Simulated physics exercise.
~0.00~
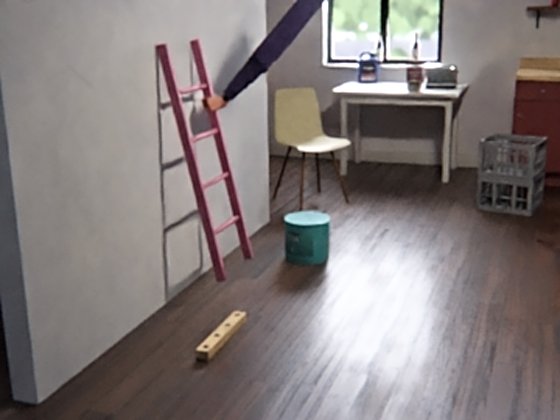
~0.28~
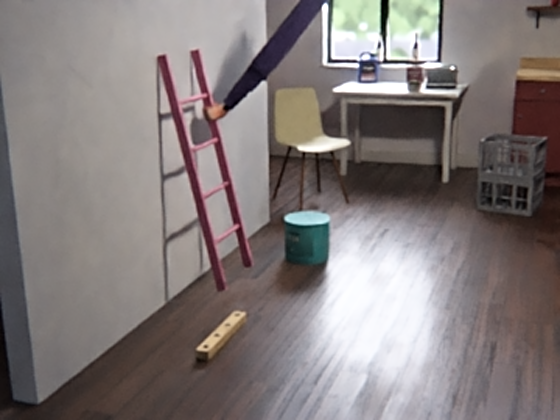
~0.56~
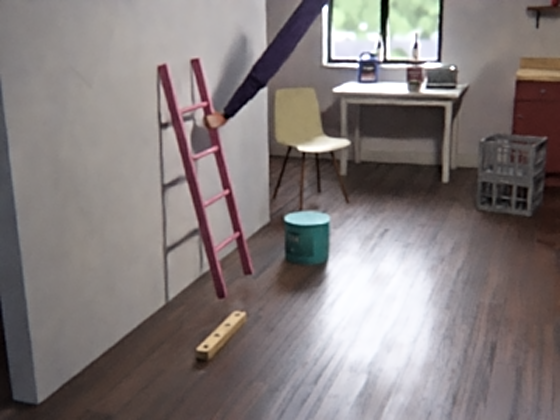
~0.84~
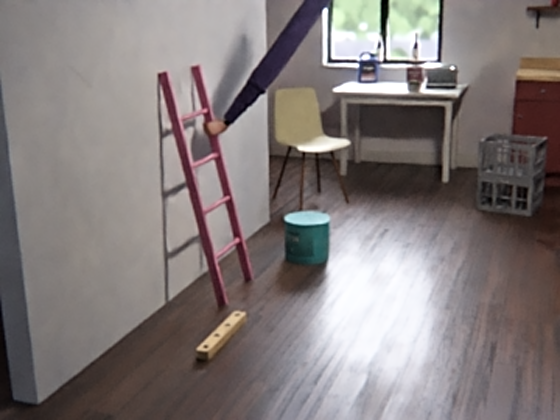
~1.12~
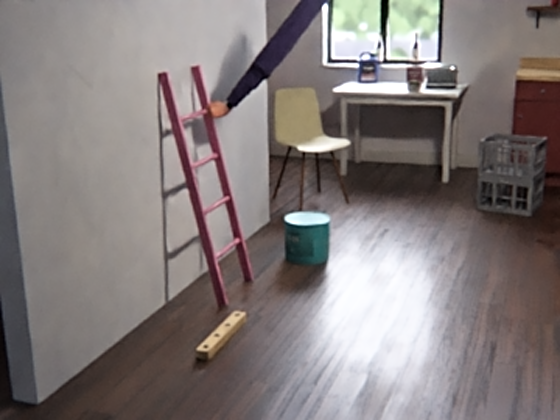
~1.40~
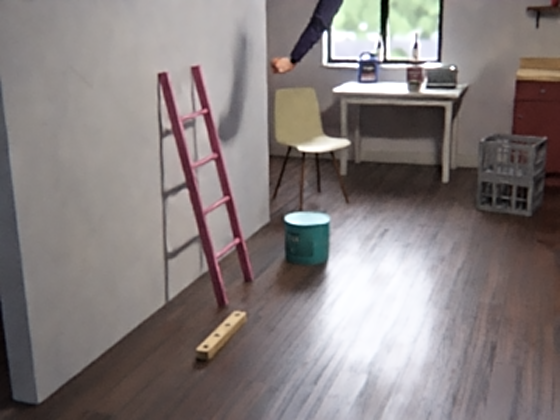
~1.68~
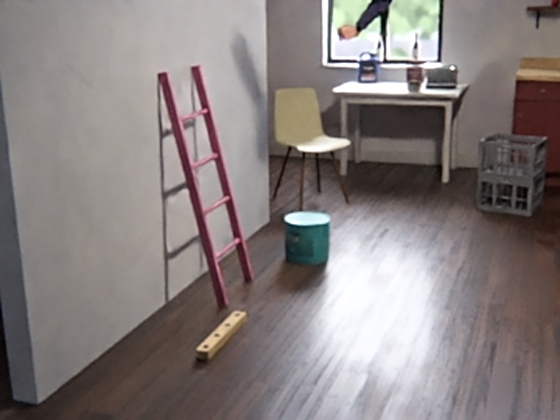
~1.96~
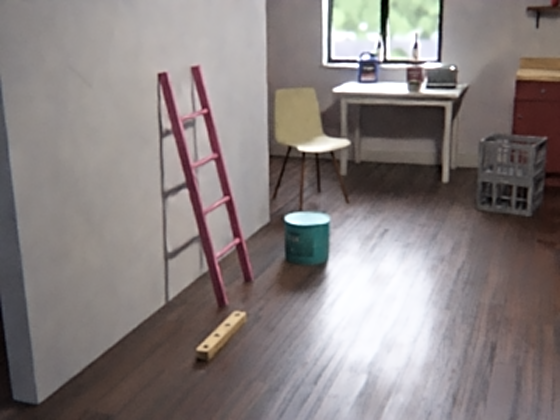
Pink ladder being lowered against a grey wall by a hand, which lets go and withdraws, leaving the ladder leaning there.
